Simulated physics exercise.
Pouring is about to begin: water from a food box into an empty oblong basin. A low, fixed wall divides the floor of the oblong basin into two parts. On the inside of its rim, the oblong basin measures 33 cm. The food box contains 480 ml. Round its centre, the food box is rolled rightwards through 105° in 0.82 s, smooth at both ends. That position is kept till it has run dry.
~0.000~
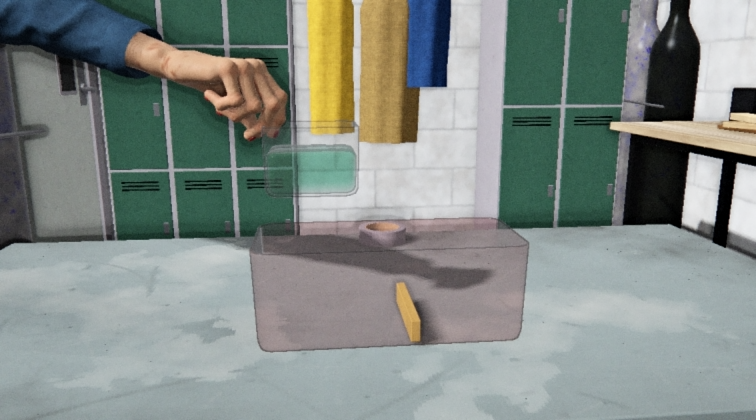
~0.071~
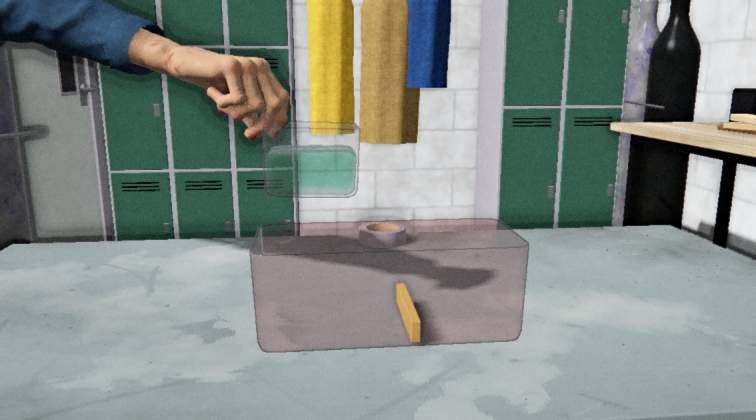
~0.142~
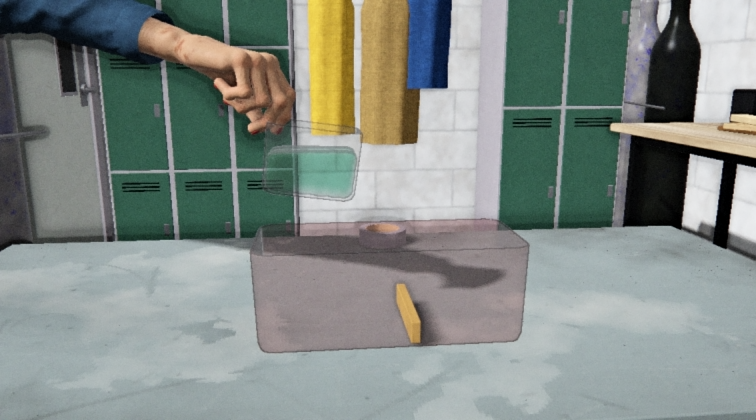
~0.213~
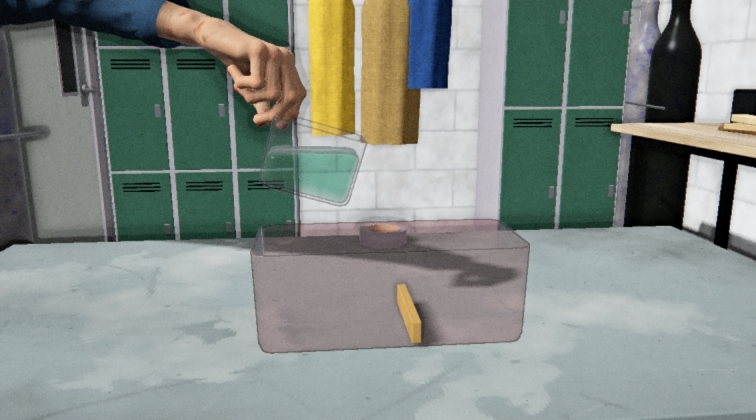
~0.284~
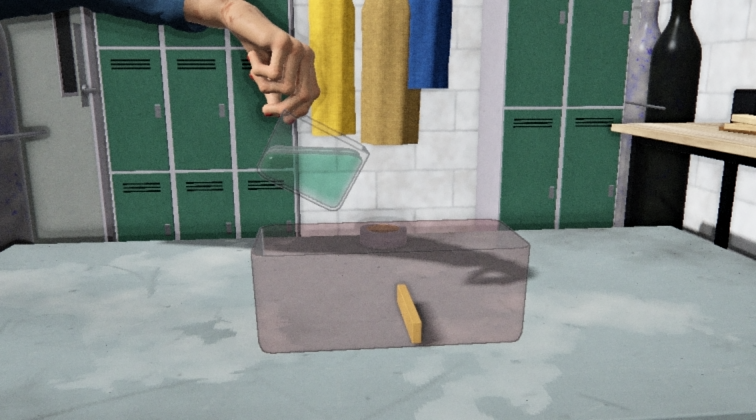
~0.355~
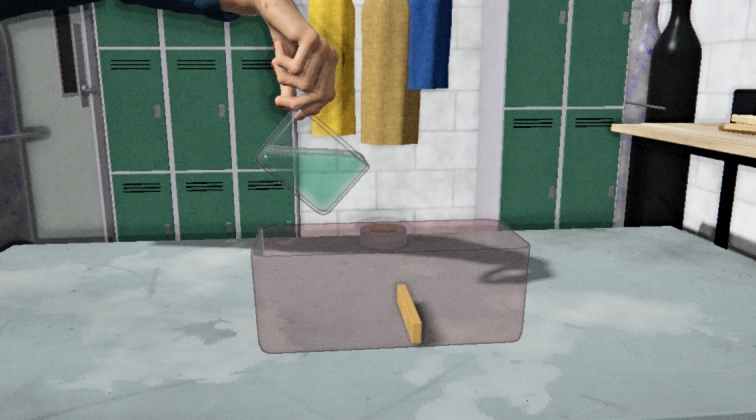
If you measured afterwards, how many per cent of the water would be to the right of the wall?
About 40 out of 100.
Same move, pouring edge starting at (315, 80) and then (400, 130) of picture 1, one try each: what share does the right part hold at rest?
Roughly 15 per cent the first time and 90 per cent the second.
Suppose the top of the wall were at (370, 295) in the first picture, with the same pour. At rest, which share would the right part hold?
In that case some 95 per cent.
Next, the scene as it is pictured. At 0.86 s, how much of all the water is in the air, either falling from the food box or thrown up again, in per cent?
Some 6 % is up in the air.
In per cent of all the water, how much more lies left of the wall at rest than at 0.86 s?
Roughly 16 in a hundred.
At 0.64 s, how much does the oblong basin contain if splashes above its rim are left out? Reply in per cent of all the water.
Close to 36 in a hundred.
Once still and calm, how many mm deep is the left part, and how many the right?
Some 10 mm on the left and 10 mm on the right.
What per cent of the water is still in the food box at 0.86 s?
Around 10 percent of it.
After 0.64 s the tilt is 94° and 36 per cent is still to pour, 20 is left of the wall and 16 right of it.
After 0.86 s the tilt is 105° and 10 per cent is still to pour, 44 is left of the wall and 40 right of it.
After 1.08 s the tilt is 105° and 1 per cent is still to pour, 58 is left of the wall and 39 right of it.
After 1.32 s the tilt is 105° and 0 per cent is still to pour, 60 is left of the wall and 40 right of it.
In the end 59 per cent lies left of the wall, 40 right of it and 0 outside.
